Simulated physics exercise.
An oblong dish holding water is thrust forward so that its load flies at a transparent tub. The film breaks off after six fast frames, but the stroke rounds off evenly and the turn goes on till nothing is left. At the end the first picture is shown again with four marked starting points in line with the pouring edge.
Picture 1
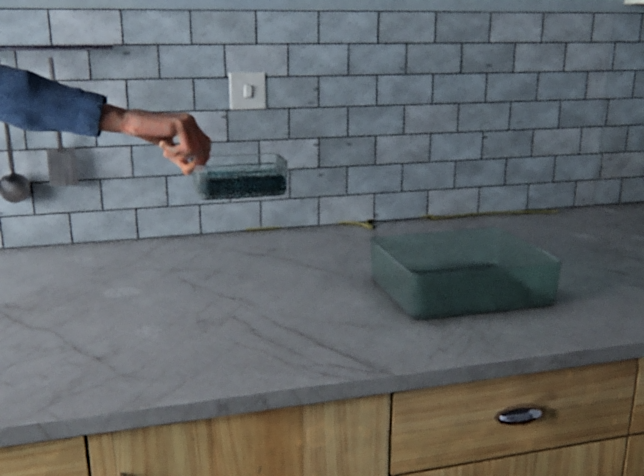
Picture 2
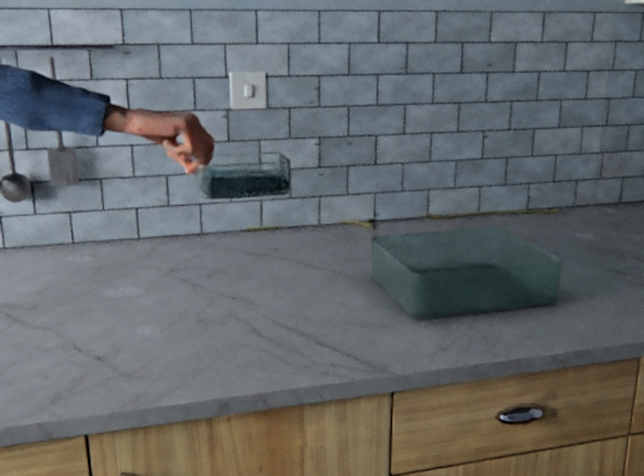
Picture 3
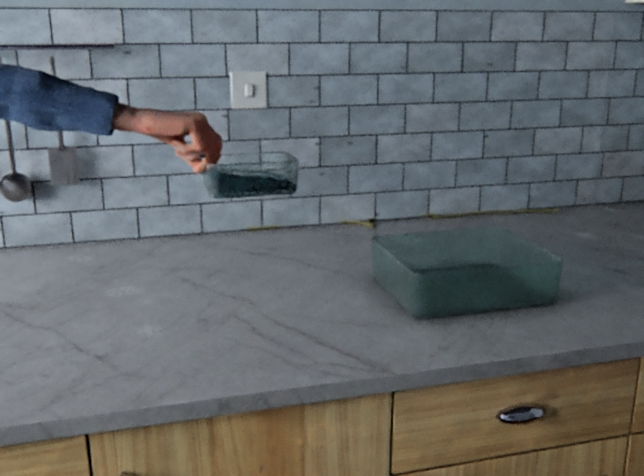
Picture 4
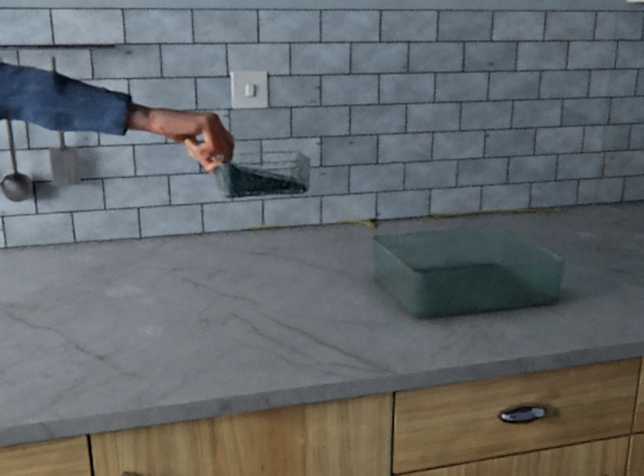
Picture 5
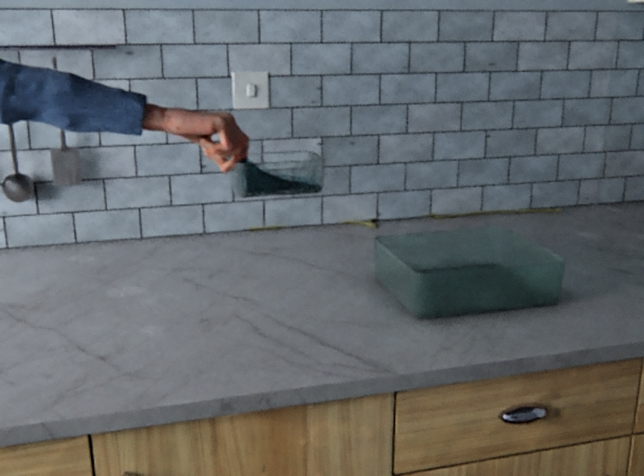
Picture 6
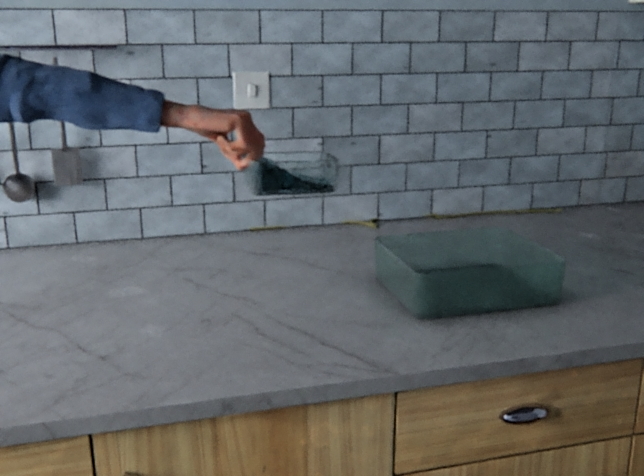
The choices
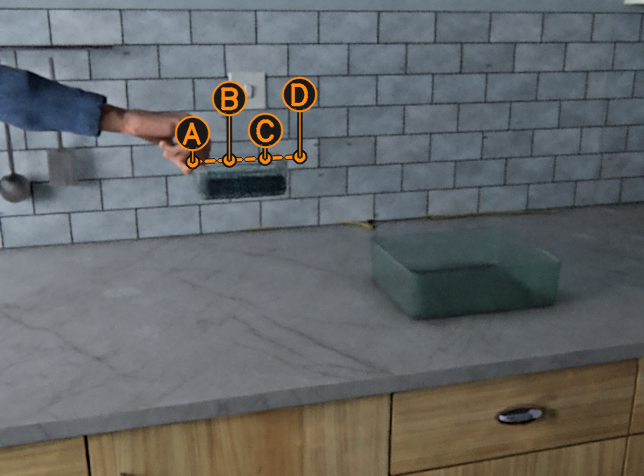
The clip opens with a blue-sleeved arm at the left holding a small, clear oblong dish of dark contents above a gray counter, where a larger transparent tub sits. The hand moves the dish a short way right, and the contents shift inside, banking toward the hand, while the tub stays still.
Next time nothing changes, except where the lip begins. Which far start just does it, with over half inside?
D will do.
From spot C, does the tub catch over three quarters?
No, it does not.
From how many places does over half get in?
One.
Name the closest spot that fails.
Here it is spot C.
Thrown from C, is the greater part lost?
Yes.
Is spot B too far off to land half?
Yes.
On the marked copy, A at (192, 161); B at (229, 160); C at (265, 158); D at (299, 156).
Choosing A, about 0 % lands in the tub, 100 % falls short.
Choosing B, about 11 % lands in the tub, 87 % falls short.
Choosing C, about 38 % lands in the tub, 59 % falls short and 4 % goes beside or beyond.
Choosing D, about 64 % lands in the tub, 29 % falls short and 7 % goes beside or beyond.
